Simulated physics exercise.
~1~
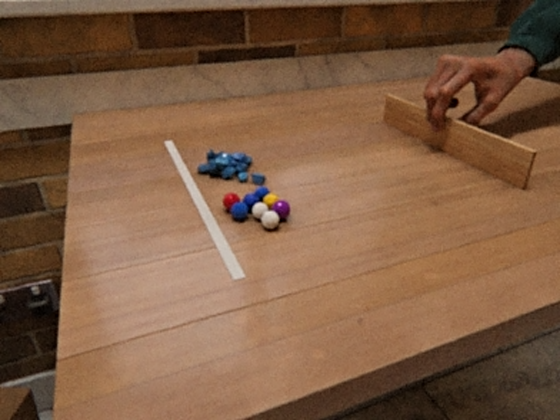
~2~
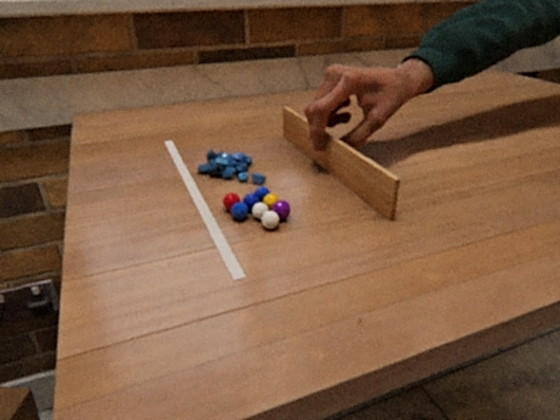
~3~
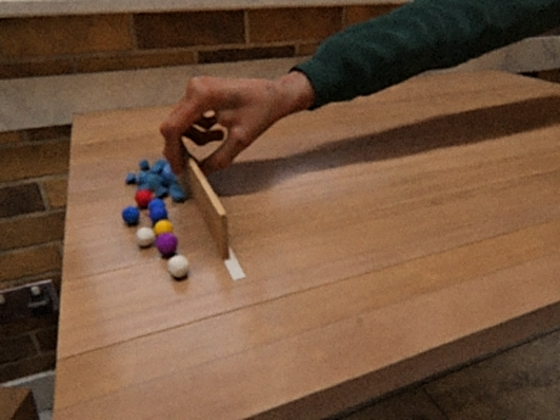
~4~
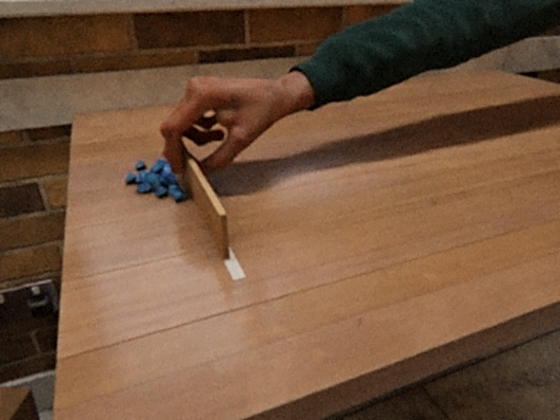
In the video, a hand slides an upright strip of wood leftward across a table to a line of white tape, pushing colorful balls and a heap of blue pieces; finally the balls are gone from the tabletop while the blue pieces remain.
